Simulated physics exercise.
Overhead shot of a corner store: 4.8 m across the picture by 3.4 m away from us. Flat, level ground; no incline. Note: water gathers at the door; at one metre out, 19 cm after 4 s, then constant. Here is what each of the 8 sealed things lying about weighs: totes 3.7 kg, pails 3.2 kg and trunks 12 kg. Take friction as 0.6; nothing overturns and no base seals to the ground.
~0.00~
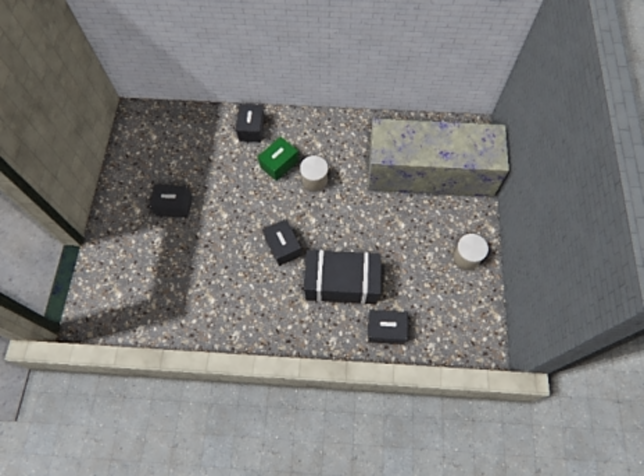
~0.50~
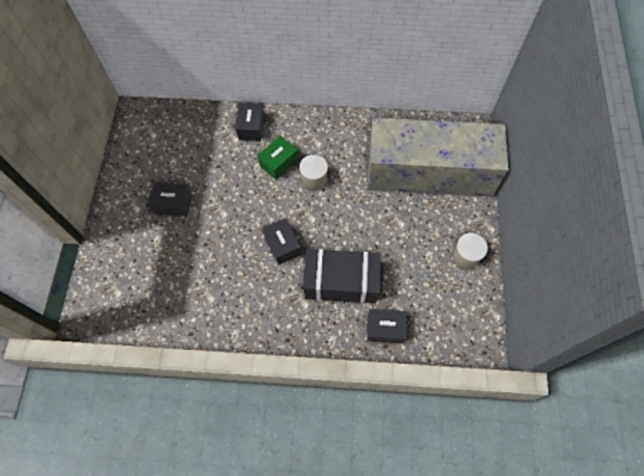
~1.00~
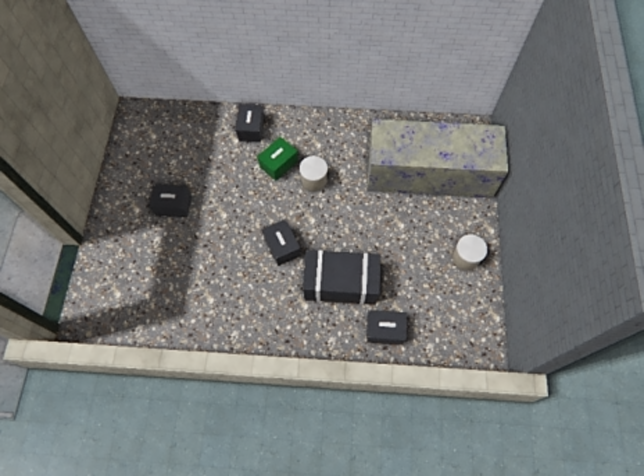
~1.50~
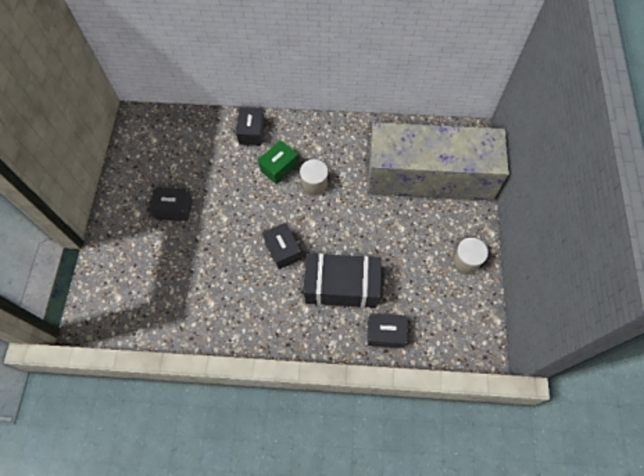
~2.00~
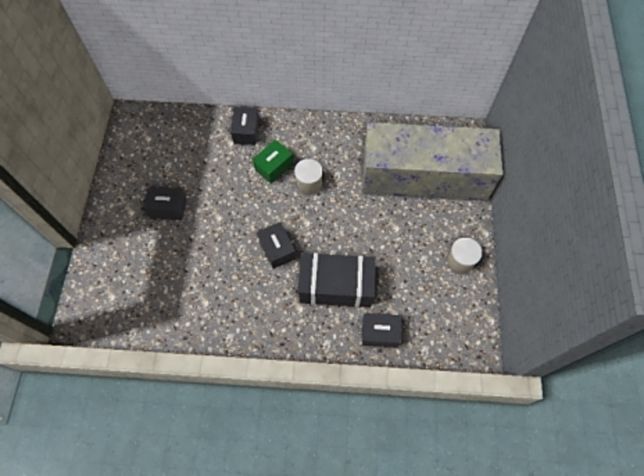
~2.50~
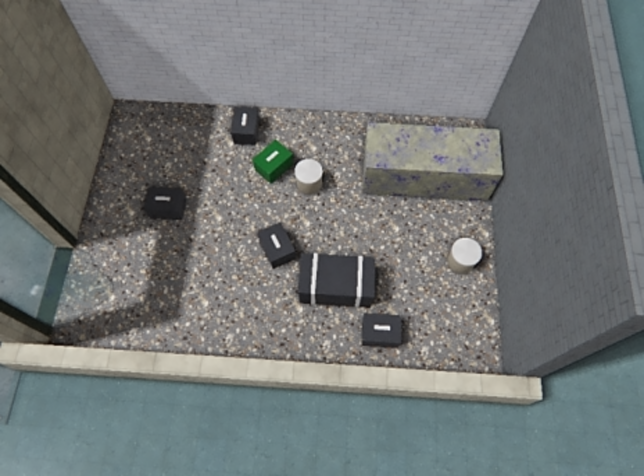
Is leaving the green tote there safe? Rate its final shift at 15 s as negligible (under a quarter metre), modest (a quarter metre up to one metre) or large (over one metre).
Large.
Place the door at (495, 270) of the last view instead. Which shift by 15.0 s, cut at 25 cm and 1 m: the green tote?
Note: Green tote displaced a short distance.
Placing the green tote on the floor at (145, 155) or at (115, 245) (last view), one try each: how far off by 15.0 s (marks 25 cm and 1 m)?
From the first spot it would drift a bit, and from the second it would drift a bit.
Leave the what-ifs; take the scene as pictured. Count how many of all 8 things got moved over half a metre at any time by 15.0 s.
8.
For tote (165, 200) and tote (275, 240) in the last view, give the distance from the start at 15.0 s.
In that order: 60 cm, 150 cm.
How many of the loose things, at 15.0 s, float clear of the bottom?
That would be 8 of them.
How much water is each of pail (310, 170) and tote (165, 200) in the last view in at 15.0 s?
Depths: Near 6 cm, then near 5 cm.
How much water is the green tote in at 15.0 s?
5 cm or so.
After 3.5 s the green tote is near (272, 157), 0.0 m from its start, aground; 0 afloat.
After 6.8 s the green tote is near (273, 148), 0.1 m from its start, aground; 1 afloat.
After 11.0 s the green tote is near (297, 145), 0.3 m from its start, afloat; 6 afloat.
After 15.0 s the green tote is near (170, 121), 1.4 m from its start, afloat; 8 afloat.
